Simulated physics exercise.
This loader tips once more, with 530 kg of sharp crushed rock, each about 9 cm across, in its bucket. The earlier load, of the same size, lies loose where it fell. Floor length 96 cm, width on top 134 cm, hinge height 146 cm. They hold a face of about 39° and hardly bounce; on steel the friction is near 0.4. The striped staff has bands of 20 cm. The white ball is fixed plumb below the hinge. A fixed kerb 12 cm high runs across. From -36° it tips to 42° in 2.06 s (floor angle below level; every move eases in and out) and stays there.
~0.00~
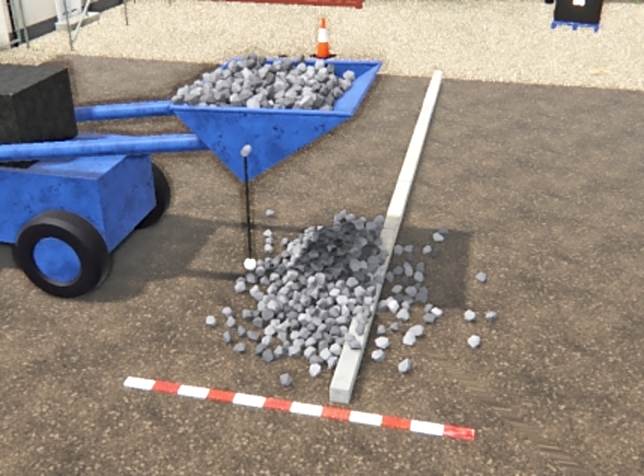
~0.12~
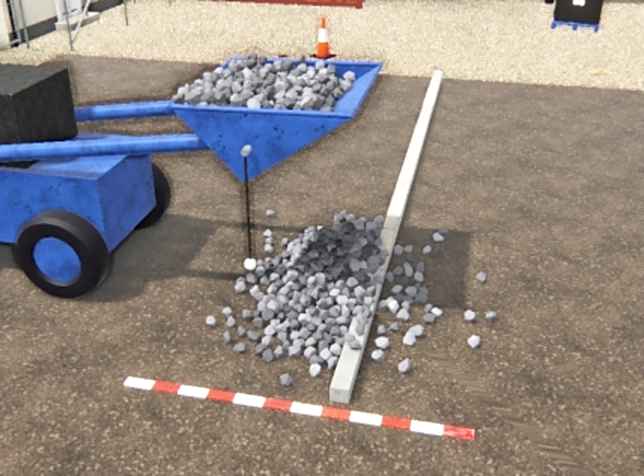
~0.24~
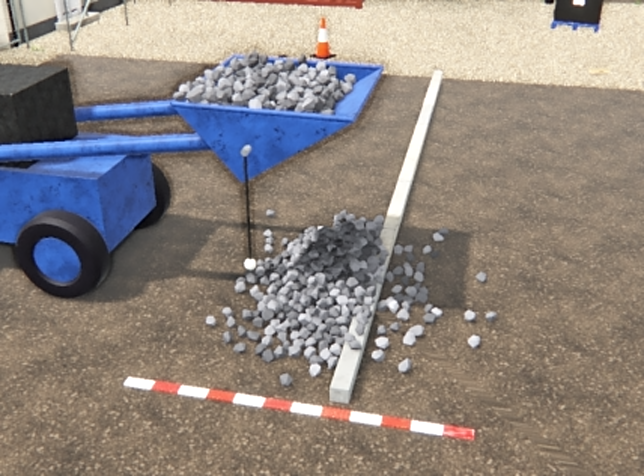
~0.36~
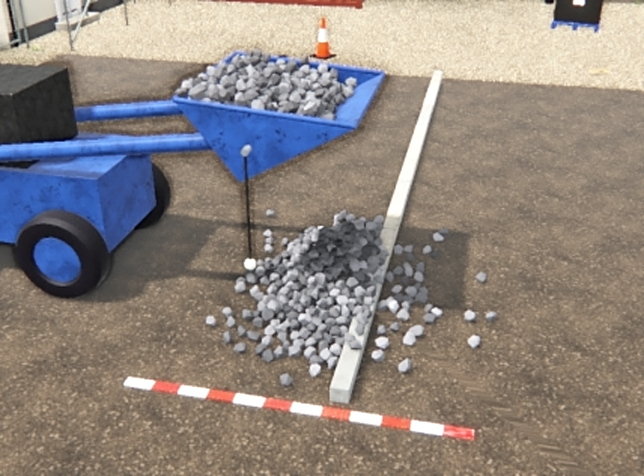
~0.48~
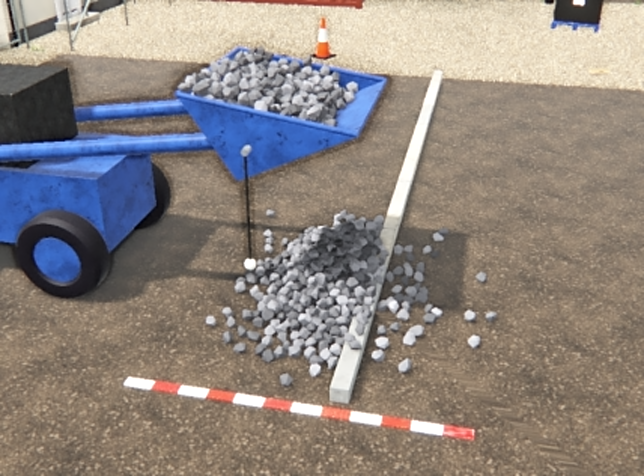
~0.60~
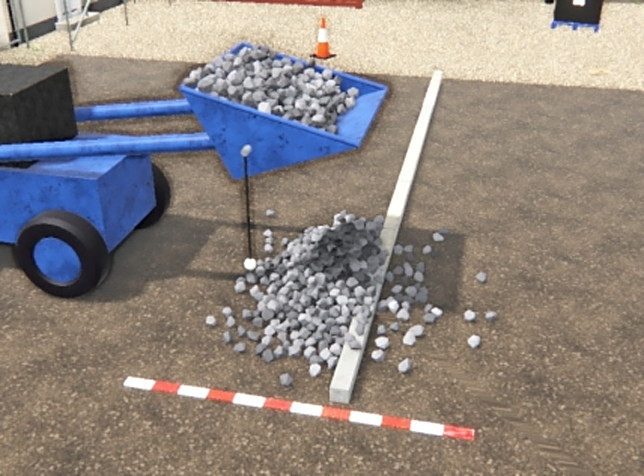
In the video, a blue loader holds a bucket full of grey rocks beside a loose rock pile lying partly across a pale kerb; the bucket slowly tilts forward a little, its front edge lowering while the rocks shift slightly.
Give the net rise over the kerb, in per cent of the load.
Some 79 per cent is added.
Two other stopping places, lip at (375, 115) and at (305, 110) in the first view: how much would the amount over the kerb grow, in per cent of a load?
Near 95 per cent from the first place, 30 from the second.
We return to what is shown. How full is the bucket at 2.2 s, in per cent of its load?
About 25 per cent.
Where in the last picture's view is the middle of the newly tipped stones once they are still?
Their middle is at about (410, 281).
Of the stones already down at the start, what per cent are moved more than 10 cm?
About 5 per cent.
After 1.5 s the floor is at 30°; in per cent of one load, 99 in the bucket, 95 on this side of the kerb, 7 over the kerb; the foremost stones are at (457, 301).
After 2.2 s the floor is at 42°; in per cent of one load, 25 in the bucket, 140 on this side of the kerb, 35 over the kerb; the foremost stones are at (470, 310).
After 2.5 s the floor is at 42°; in per cent of one load, 0 in the bucket, 129 on this side of the kerb, 71 over the kerb; the foremost stones are at (503, 292).
After 5.3 s the floor is at 42°; in per cent of one load, 0 in the bucket, 114 on this side of the kerb, 86 over the kerb; the foremost stones are at (538, 287). Net gain over the kerb, 79.
